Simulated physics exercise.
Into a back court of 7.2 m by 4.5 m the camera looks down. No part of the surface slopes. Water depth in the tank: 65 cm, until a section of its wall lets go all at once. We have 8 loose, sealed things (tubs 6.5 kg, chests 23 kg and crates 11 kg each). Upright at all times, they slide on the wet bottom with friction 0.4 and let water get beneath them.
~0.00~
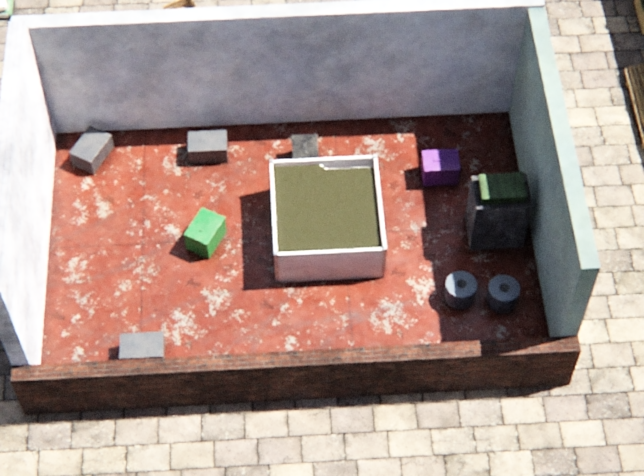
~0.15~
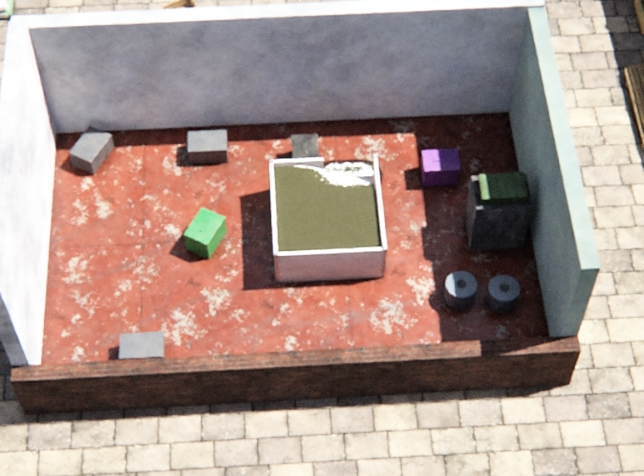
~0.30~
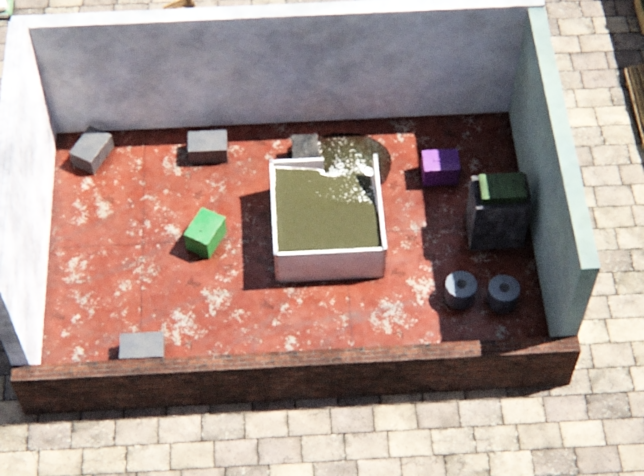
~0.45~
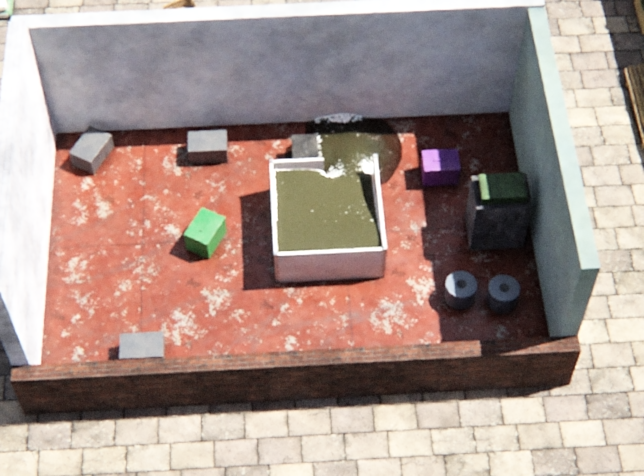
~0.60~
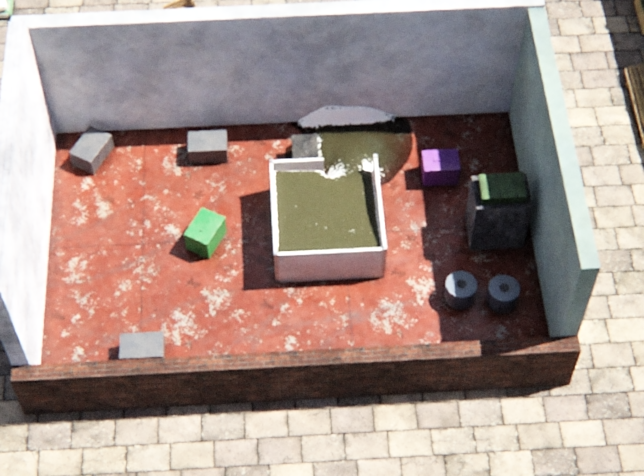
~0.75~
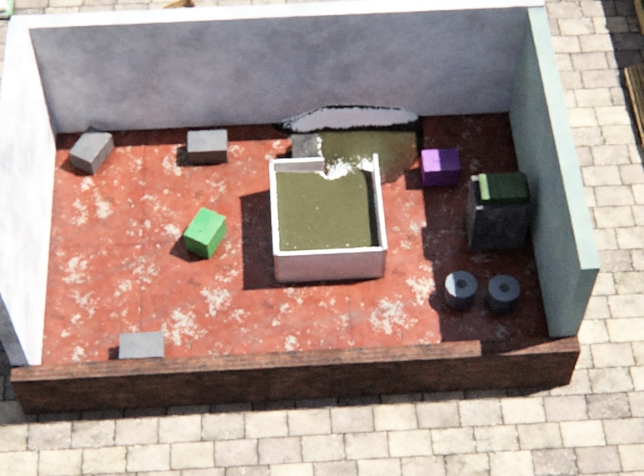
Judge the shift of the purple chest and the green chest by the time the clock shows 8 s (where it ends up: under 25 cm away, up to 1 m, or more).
First the purple chest: It is hardly displaced; then the green chest: It is hardly displaced.
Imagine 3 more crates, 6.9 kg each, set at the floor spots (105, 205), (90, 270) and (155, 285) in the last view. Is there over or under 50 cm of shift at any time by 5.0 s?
One by one: Beyond the mark, beyond the mark, below the mark.
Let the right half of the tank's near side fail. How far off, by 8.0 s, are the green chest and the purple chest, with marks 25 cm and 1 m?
The green chest would remain almost still and the purple chest would remain almost still.
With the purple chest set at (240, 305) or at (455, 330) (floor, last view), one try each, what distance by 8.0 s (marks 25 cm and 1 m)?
From the first spot it does not really budge, and from the second it does not really budge.
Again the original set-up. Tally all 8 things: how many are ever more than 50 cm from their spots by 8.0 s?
Counting them up, I find 3.
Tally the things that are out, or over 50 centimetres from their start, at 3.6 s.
The number I get is 2.
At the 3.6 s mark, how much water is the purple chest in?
Roughly 4 cm deep.
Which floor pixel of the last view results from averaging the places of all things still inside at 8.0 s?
Mean position: Approximately (283, 278).
After 1.6 s the purple chest is near (441, 160), 0.0 m from its start, aground; the green chest is near (205, 226), 0.0 m from its start, aground; 0 afloat.
After 3.6 s the purple chest is near (441, 160), 0.0 m from its start, aground; the green chest is near (205, 226), 0.0 m from its start, aground; 1 afloat.
After 5.6 s the purple chest is near (441, 160), 0.0 m from its start, aground; the green chest is near (205, 226), 0.0 m from its start, aground; 1 afloat.
After 8.0 s the purple chest is near (441, 160), 0.0 m from its start, aground; the green chest is near (205, 226), 0.0 m from its start, aground; 3 afloat.
